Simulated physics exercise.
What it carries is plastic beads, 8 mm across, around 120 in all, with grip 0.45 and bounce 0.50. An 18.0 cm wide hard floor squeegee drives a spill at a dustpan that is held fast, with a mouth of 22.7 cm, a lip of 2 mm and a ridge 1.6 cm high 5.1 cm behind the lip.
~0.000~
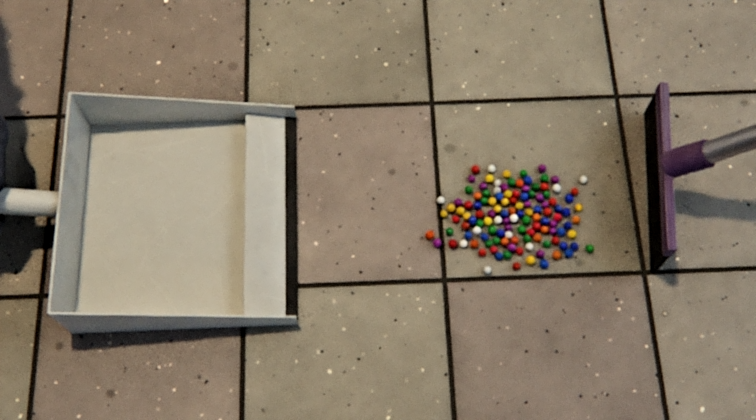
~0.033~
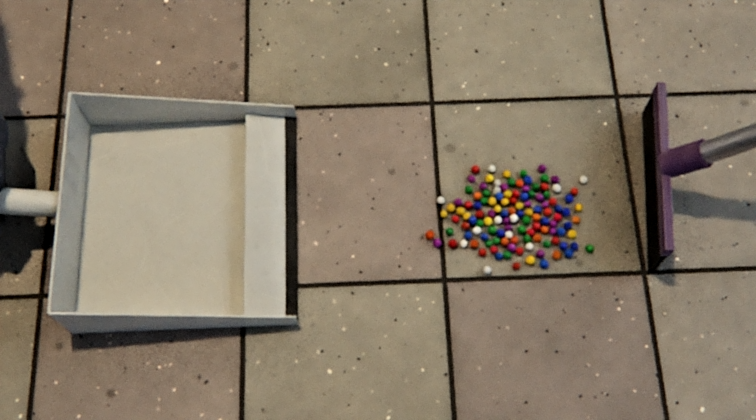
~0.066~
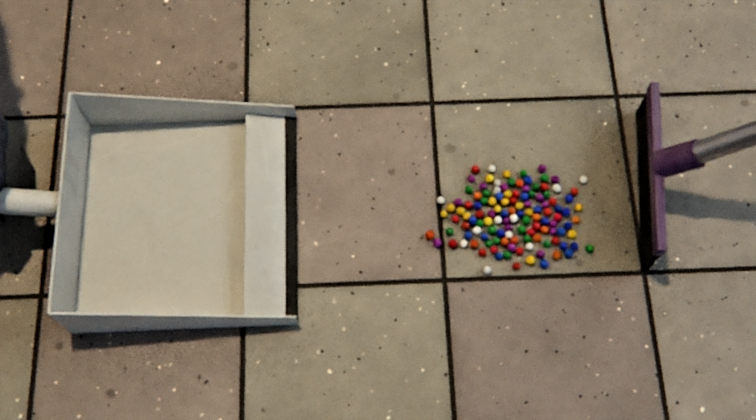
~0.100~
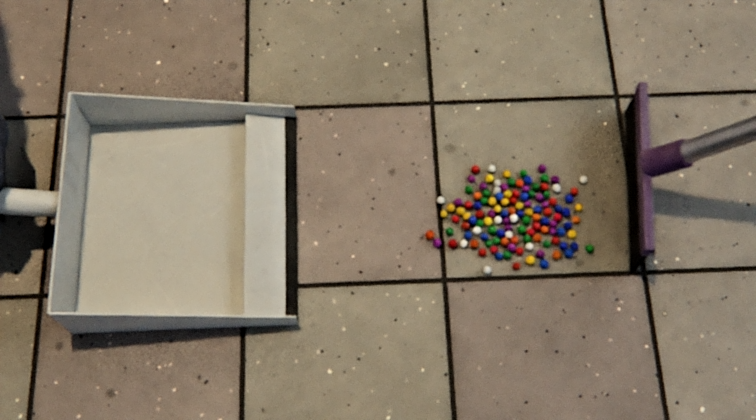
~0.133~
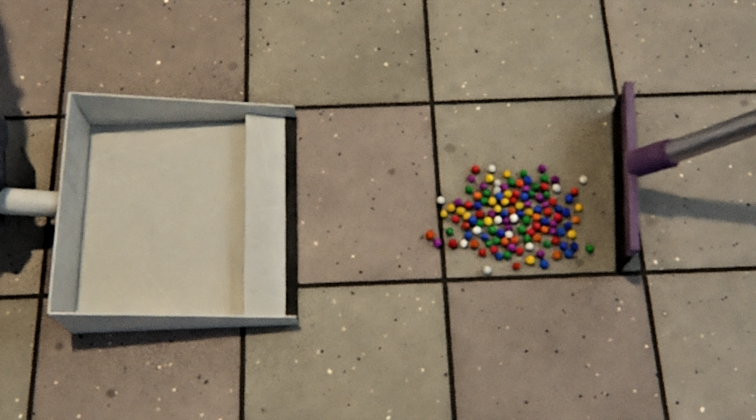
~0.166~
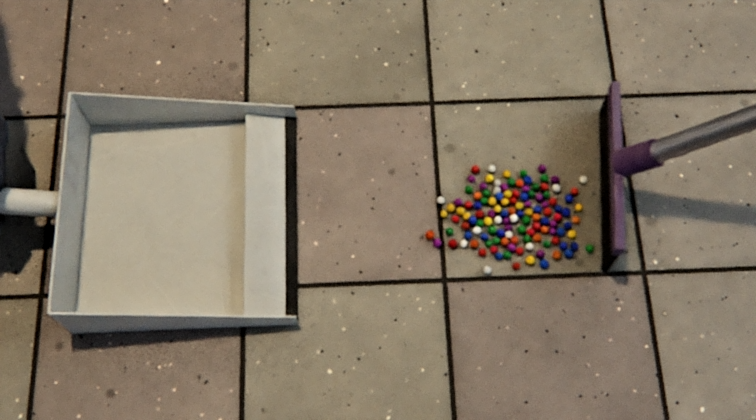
A purple-bladed squeegee on a grey handle slides a short way left across a speckled floor of grey and pinkish-brown tiles, seen from above at a slight angle. Between it and a pale grey dustpan on the left, its open side facing right, lies a loose patch of small multicoloured beads. The blade draws close to the beads' right edge, while beads, dustpan and camera stay still.
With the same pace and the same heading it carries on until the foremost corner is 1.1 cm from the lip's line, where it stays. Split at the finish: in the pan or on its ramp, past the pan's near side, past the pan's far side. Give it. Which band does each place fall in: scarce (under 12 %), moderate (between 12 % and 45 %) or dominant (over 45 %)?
In the end pan: An intermediate share; near side: A minor share; far side: A minor share.
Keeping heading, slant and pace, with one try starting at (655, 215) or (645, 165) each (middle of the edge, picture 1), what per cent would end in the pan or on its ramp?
30 and 20 per cent, roughly.
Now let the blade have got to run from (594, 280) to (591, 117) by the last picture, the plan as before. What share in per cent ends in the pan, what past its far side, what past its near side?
That ends as pan 5, far 10, and near 15.
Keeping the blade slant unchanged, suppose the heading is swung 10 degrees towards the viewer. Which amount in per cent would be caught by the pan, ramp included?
Result: Close to 25 %, ramp counted.
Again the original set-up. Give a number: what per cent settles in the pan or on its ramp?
Close to 25 in a hundred end up there.
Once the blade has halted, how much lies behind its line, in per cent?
Near 20 percent, give or take.
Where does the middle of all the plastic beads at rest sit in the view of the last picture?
Close to pixel (301, 204).
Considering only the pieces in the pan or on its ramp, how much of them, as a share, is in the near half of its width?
I'd put it at around 40 per cent.
After 0.51 s, middle of the blade 17 cm from the lip; 0 % over the lip, far side 0 %, near side 0 %.
Then, at 0.73 s, middle of the blade 8 cm from the lip; 0 % over the lip, far side 0 %, near side 0 %.
Then, at 1.07 s, middle of the blade 2 cm from the lip; 30 % over the lip, far side 5 %, near side 0 %.
In the end, at 1.5 s, pan 25 %, near side 5 %, far side 5 %, in front of the lip or behind the blade 65 %.
